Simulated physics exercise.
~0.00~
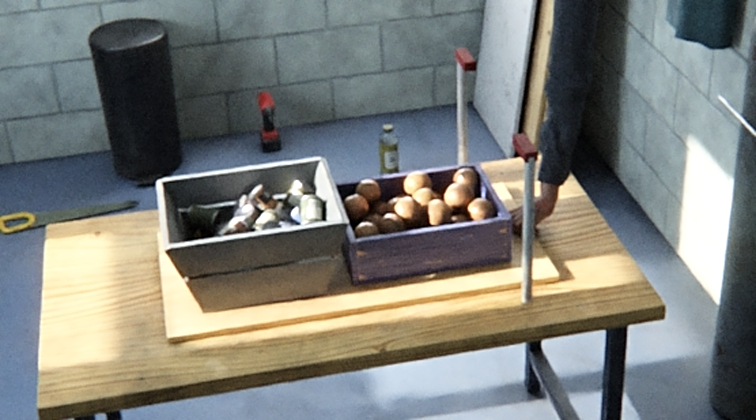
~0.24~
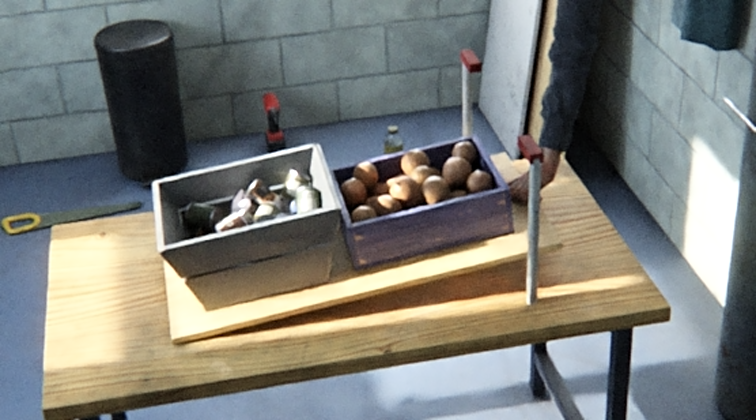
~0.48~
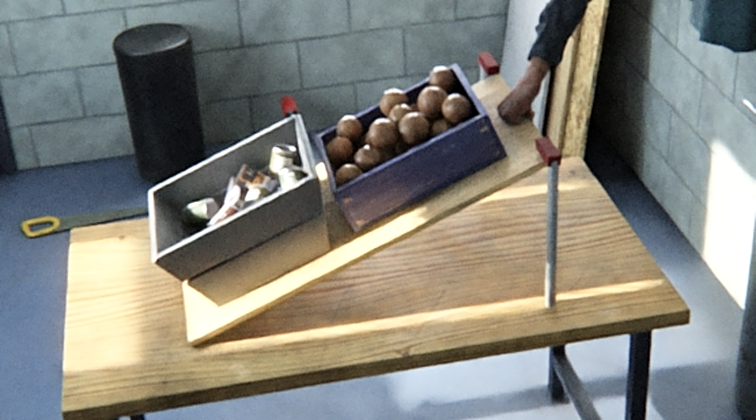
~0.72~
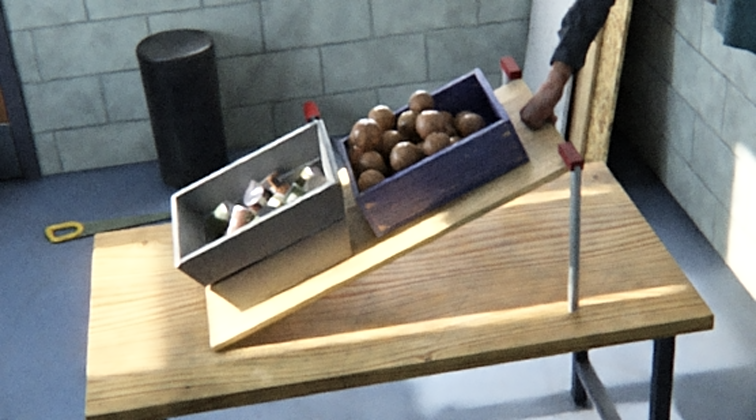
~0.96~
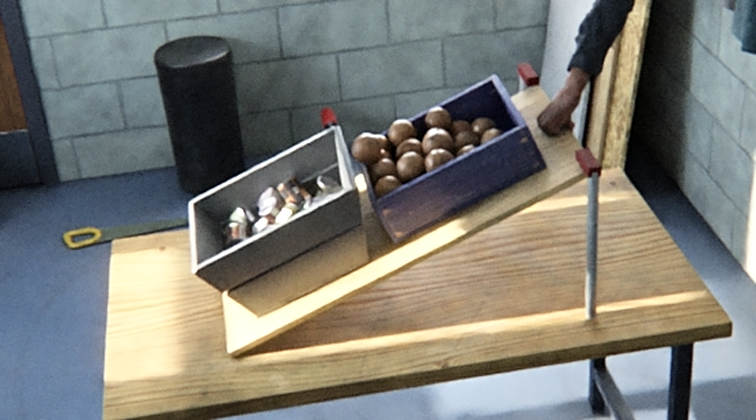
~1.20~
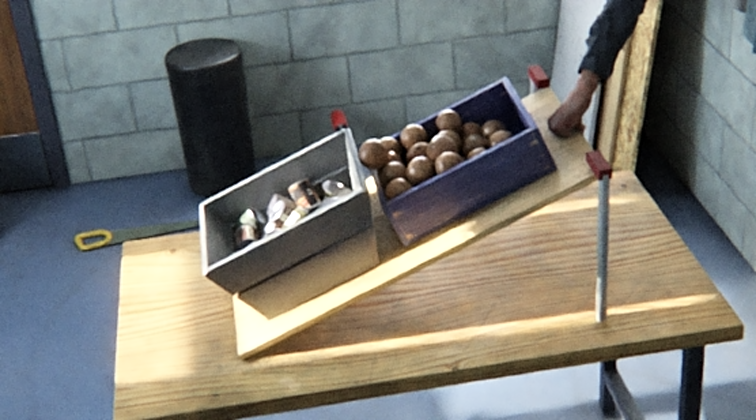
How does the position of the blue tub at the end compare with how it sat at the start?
At the start the blue tub sits level, low over the table. By the end it is held higher above the tabletop and slants with the board, its right end up.
